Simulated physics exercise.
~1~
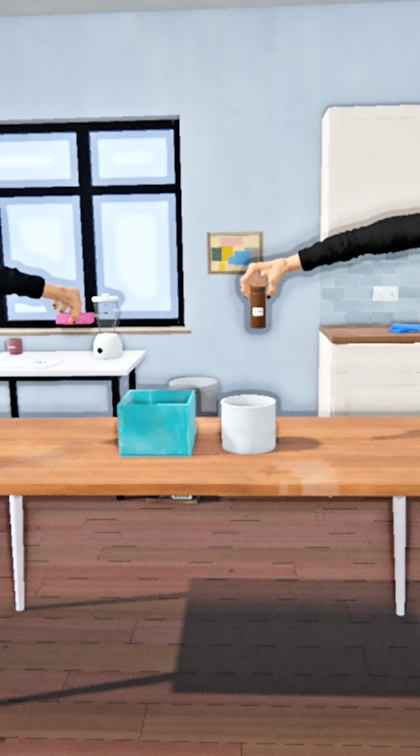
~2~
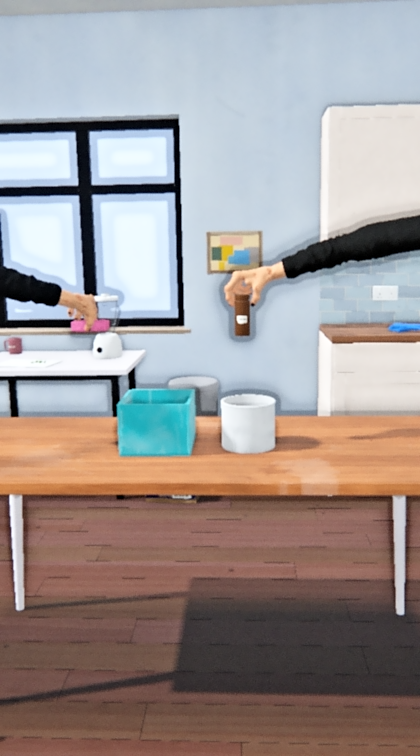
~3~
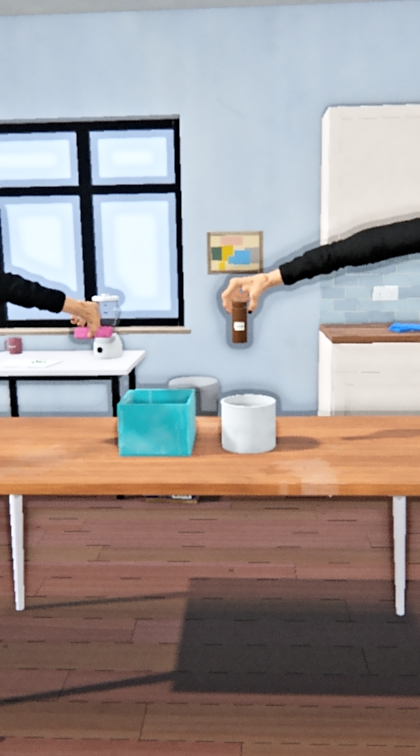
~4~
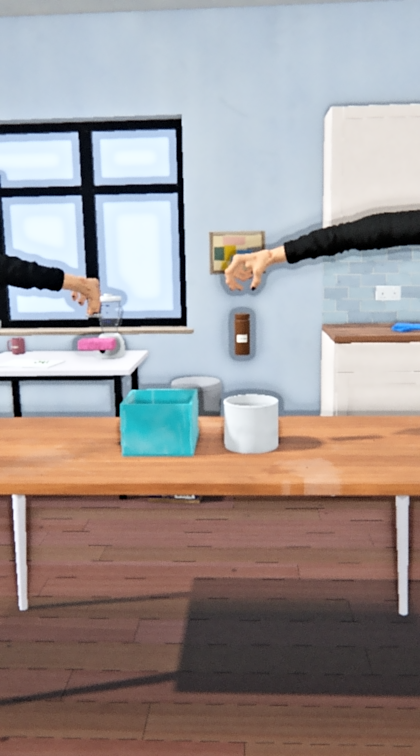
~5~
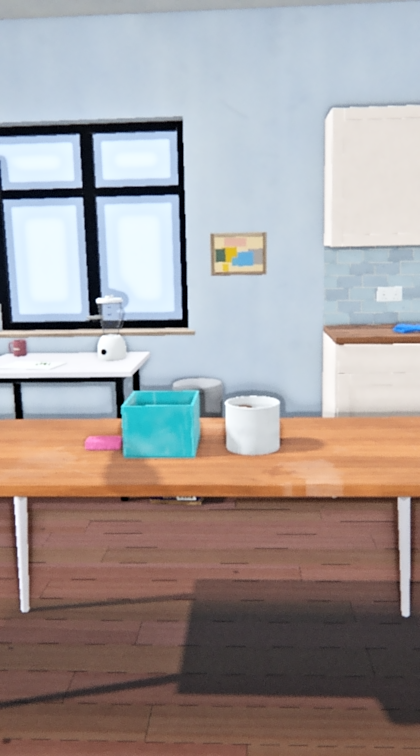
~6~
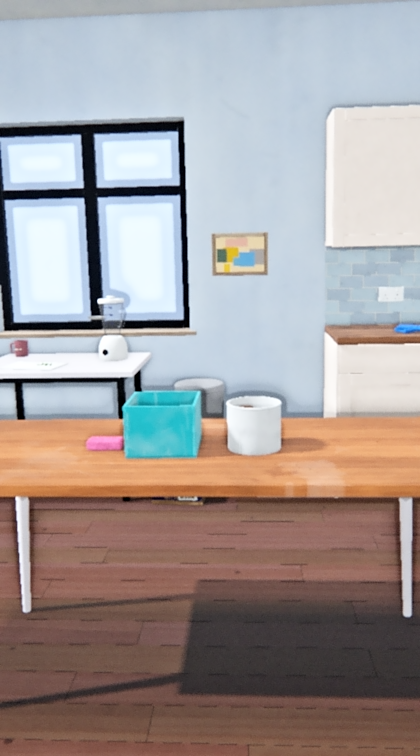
A pink sponge and a brown shaker hang from two hands reaching in from opposite sides of a bright kitchen, seen from the front by a slightly swaying camera. Below them, a wooden table holds a square teal basket on the left and a round white pot on the right. The left hand shifts the sponge right and down, while the right hand moves the upright shaker left and lower. Both hands let go, and the objects fall. The sponge misses the basket and rests on the table to its left, while the shaker ends up inside the pot.
